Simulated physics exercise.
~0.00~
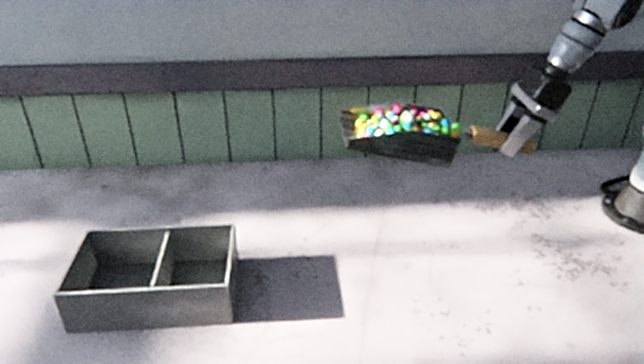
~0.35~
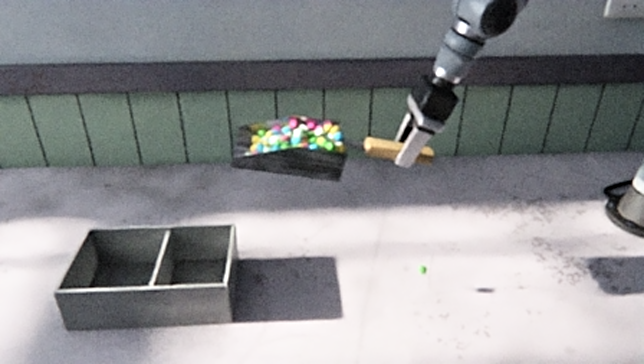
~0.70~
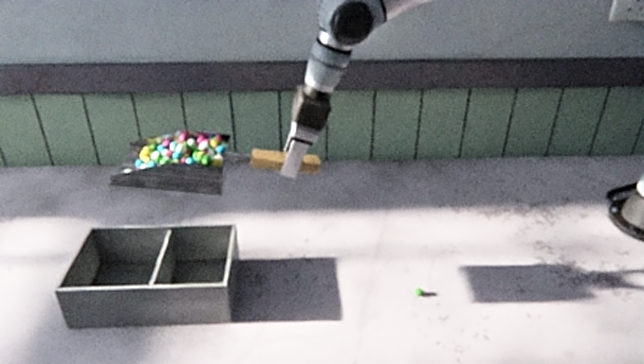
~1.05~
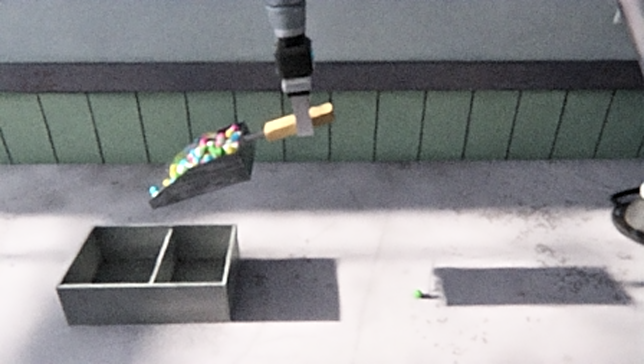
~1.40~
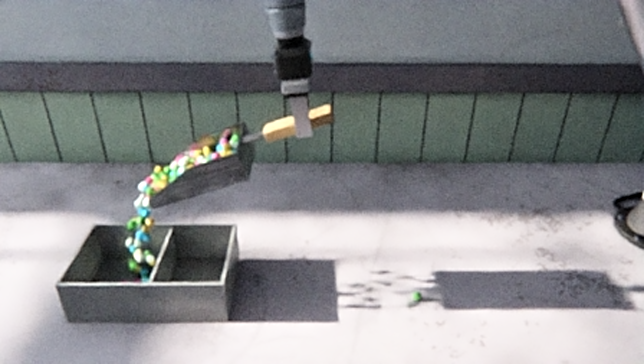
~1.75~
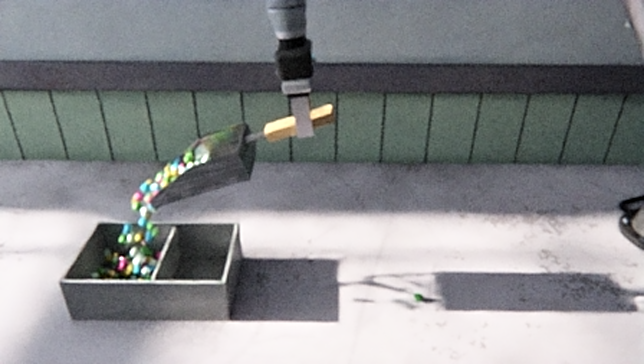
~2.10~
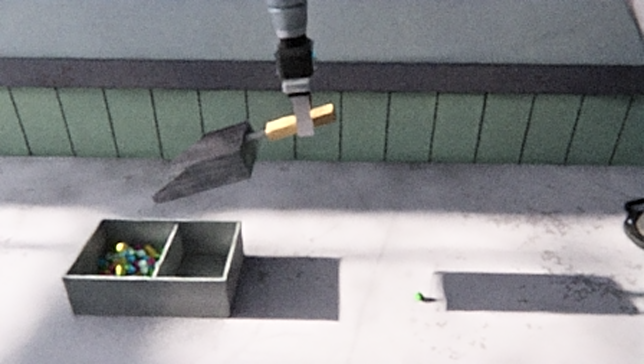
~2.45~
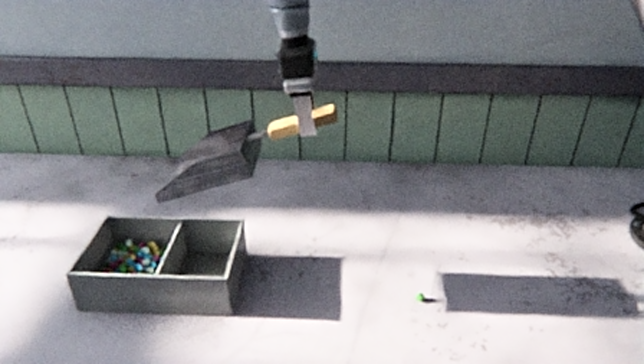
Above a divided gray box, a robot arm tips colorful sweets from a scoop into its left part.
